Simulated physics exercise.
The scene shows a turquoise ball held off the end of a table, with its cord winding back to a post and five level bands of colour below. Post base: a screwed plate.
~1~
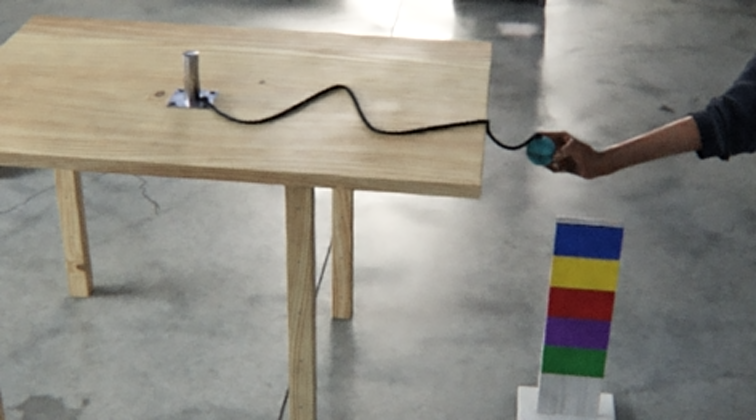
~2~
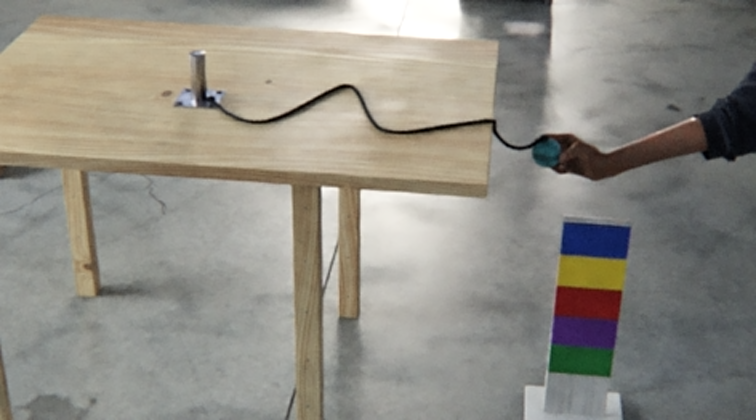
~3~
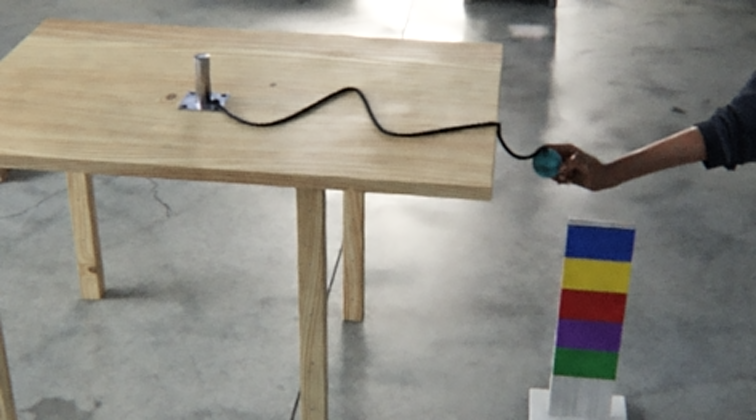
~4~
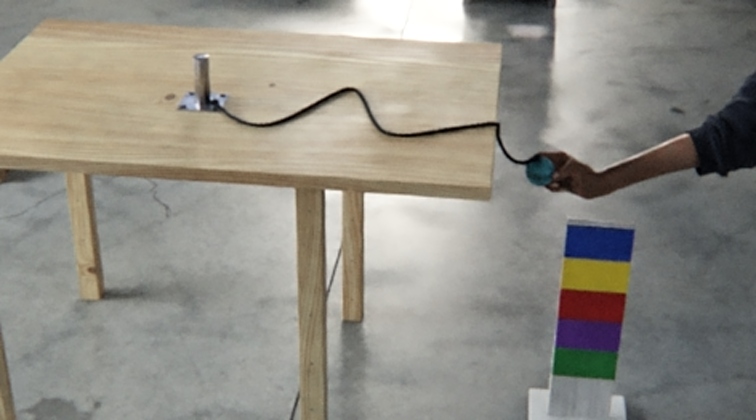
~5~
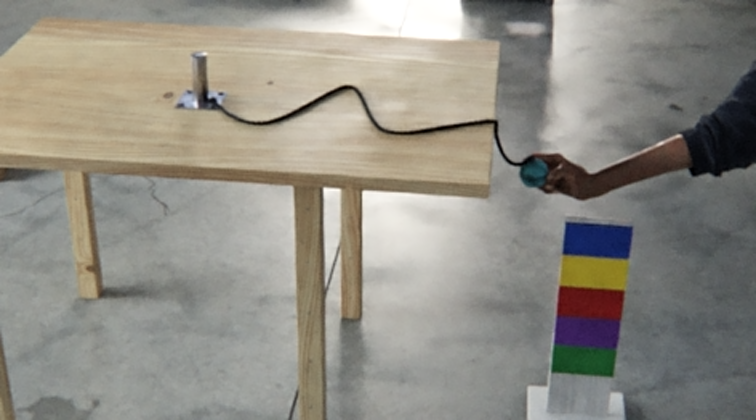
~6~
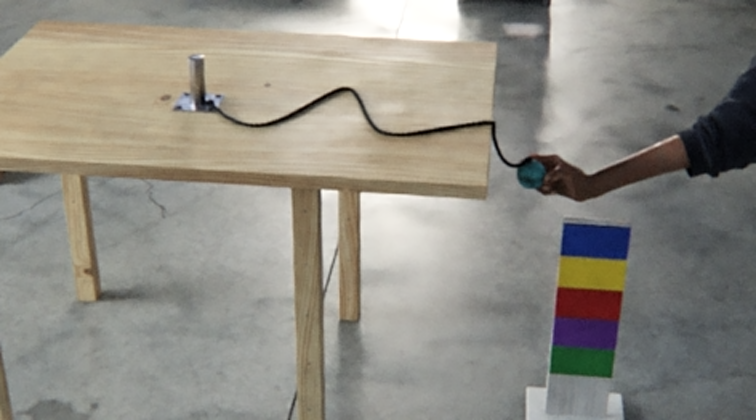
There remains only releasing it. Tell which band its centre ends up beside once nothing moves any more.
Beside the purple band.
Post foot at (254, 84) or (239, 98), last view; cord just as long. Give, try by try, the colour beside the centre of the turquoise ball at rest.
First try: Green; second try: Green.
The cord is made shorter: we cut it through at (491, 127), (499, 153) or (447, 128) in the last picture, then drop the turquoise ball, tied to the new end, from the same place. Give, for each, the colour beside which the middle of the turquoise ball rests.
Yellow; red; blue.
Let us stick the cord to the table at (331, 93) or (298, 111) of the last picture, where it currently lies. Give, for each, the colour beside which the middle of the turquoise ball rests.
Results, in sequence: Yellow / red.
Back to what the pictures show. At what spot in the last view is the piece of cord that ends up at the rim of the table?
It's the one at (369, 119).
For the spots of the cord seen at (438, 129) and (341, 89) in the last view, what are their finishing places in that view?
End positions: About (487, 203) and about (409, 112).
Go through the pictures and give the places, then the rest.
The first picture shows turquoise ball (541, 151); blue (588, 243); yellow (585, 274); red (581, 305); purple (577, 334); green (574, 363).
The second picture shows turquoise ball (547, 152); cord through (233, 115) (304, 105) (357, 91) (380, 129) (468, 123).
The third picture shows turquoise ball (547, 163).
The fourth picture shows turquoise ball (540, 171); cord through (236, 119) (308, 109) (360, 94) (384, 132) (471, 126).
The fifth picture shows turquoise ball (534, 173).
The sixth picture shows turquoise ball (531, 174); cord through (232, 119) (303, 108) (356, 94) (379, 131) (467, 125).
Early on, ball near (471, 316); level with purple.
Midway, ball near (488, 322); level with purple.
Finally, ball near (478, 321); level with purple. Its centre hangs level with the purple band.
